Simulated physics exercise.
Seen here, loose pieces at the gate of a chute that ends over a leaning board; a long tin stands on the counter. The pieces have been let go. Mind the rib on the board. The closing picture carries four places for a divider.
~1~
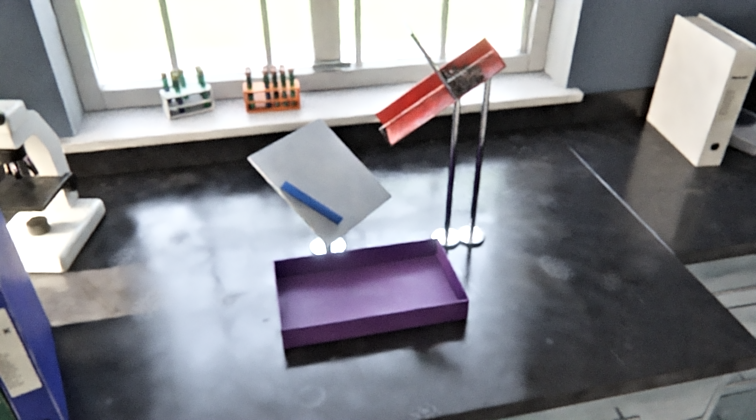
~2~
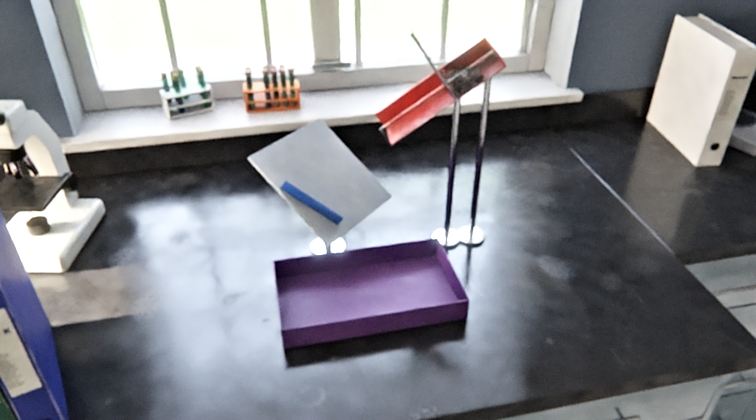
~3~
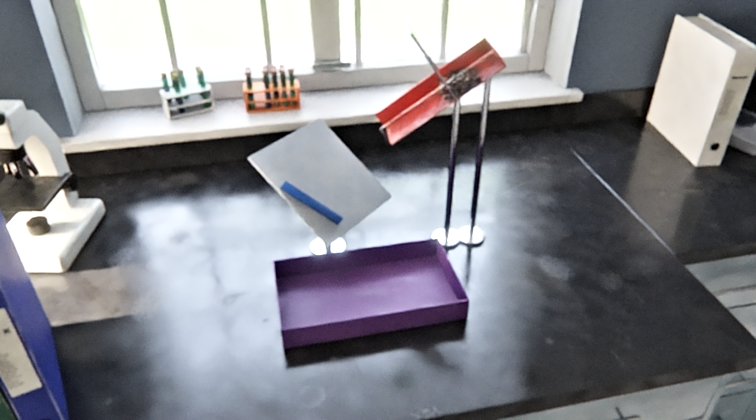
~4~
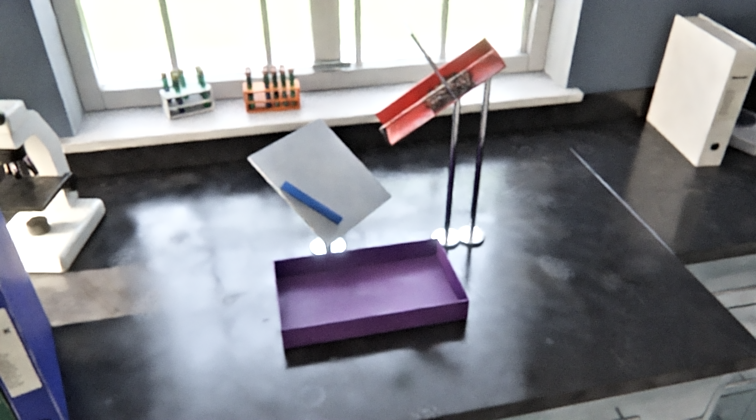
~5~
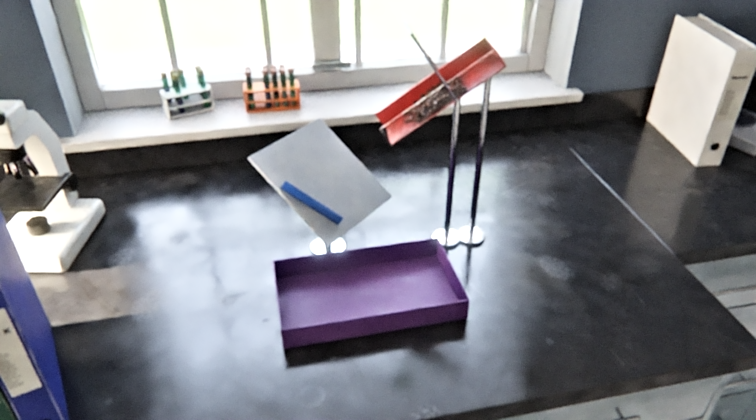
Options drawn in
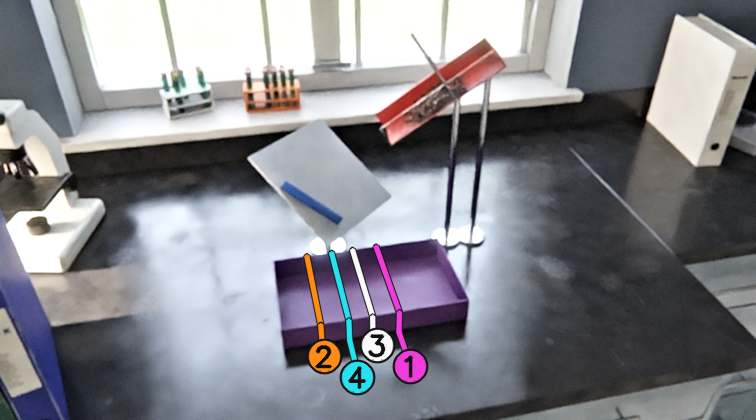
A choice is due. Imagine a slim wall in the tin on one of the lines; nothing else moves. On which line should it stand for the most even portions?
1 is best.
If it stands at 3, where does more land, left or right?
Right.
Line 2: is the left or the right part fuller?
The right side.
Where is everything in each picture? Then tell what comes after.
In the first picture, load behind the gate (459, 76), chocolate balls; lip of the chute (389, 137), sloping gently.
In the second picture, middle of the board (324, 178), tilted fairly steeply; middle of its low edge (363, 220); of its high edge (286, 136).
In the third picture, front corners of the tin (282, 330) and (469, 300), empty; front of the load (439, 90).
In the fourth picture, middle of the load (449, 87); its front (424, 101), roughly a third of the way to the lip; rib from (285, 181) to (343, 218).
In the fifth picture, middle of the load (436, 96); its front (407, 120), roughly two thirds of the way to the lip.
On the marked copy, line 1 crosses the front rim at (399, 311); line 2 crosses the front rim at (320, 324); line 3 crosses the front rim at (372, 315); line 4 crosses the front rim at (348, 319).
Choosing 1, of what is caught, roughly half on the left of the divider, roughly half on the right.
Choosing 2, of what is caught, just a few on the left of the divider, almost all on the right.
Choosing 3, of what is caught, about a tenth on the left of the divider, almost all on the right.
Choosing 4, of what is caught, just a few on the left of the divider, almost all on the right.
